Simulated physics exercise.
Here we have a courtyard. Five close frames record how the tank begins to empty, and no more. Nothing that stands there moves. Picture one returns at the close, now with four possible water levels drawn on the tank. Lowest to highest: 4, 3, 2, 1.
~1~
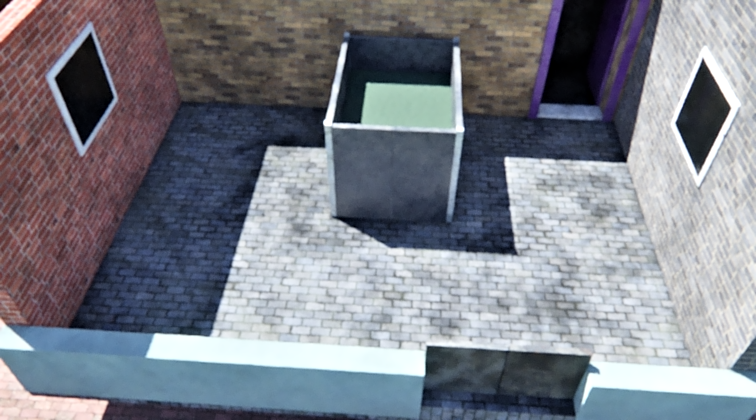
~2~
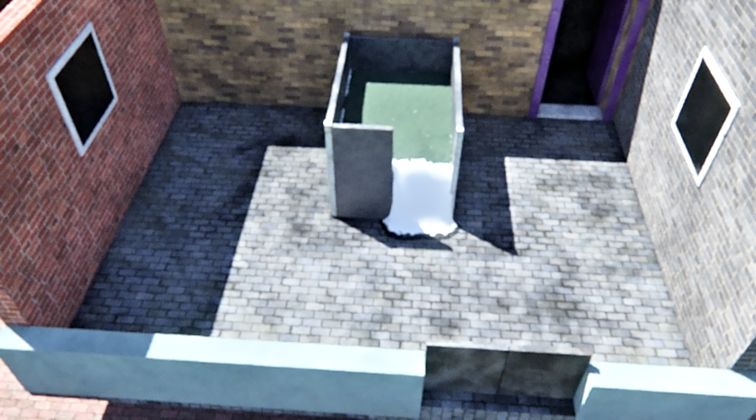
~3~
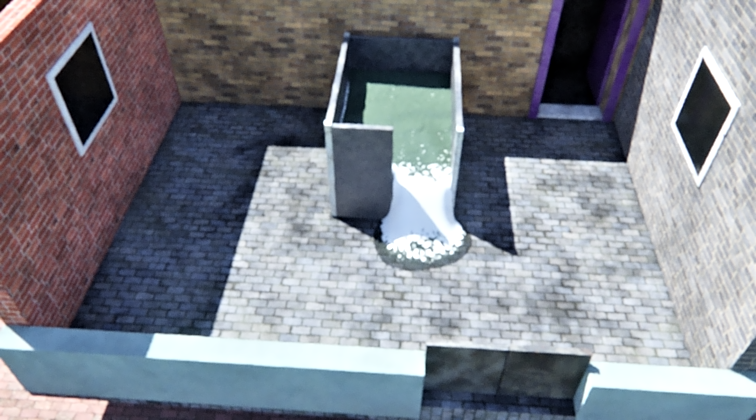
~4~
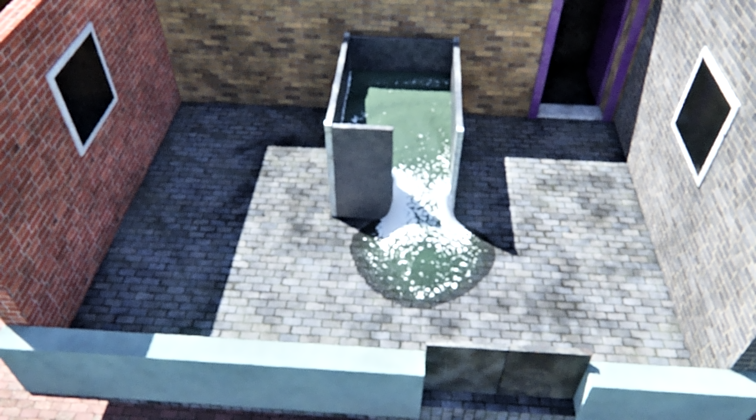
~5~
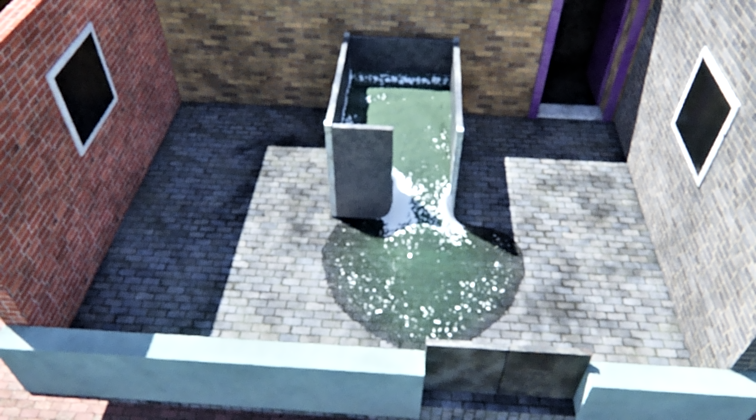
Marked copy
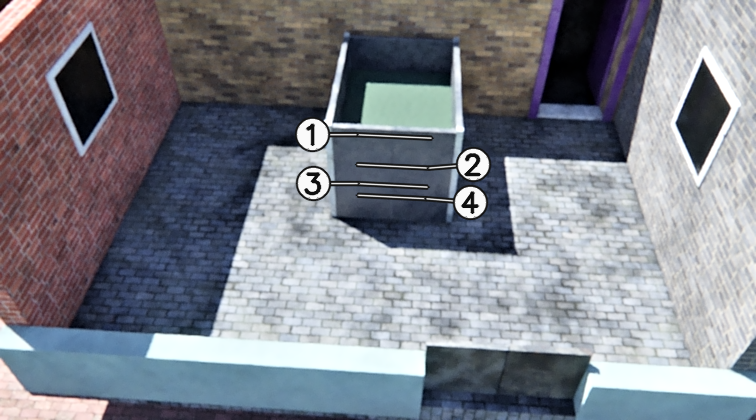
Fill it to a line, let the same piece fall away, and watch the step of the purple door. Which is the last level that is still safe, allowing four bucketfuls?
It is 3.
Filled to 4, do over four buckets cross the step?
No, not at all.
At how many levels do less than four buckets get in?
Two of them.
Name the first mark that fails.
Mark 2.
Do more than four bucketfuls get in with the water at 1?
Yes, it does.
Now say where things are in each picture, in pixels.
Water in the tank at rest, its middle at (397, 112); foot of the purple doorway at (569, 119); shut gate at (506, 353), in the first picture.
Front seen at (451, 228), 1 % of the ground wet, in the second picture.
Front seen at (403, 262), 3 % of the ground wet, in the third picture.
Front seen at (435, 299), 6 % of the ground wet, in the fourth picture.
Front seen at (488, 306), 12 % of the ground wet, in the fifth picture.
On the marked copy, 1 at (393, 136); 2 at (393, 166); 3 at (392, 185); 4 at (392, 196); from the bottom up 4, 3, 2, 1.
With 1, dozens of bucketfuls pour in.
With 2, about 10 bucketfuls get in.
With 3, a bucket or two gets in.
With 4, nothing gets over.
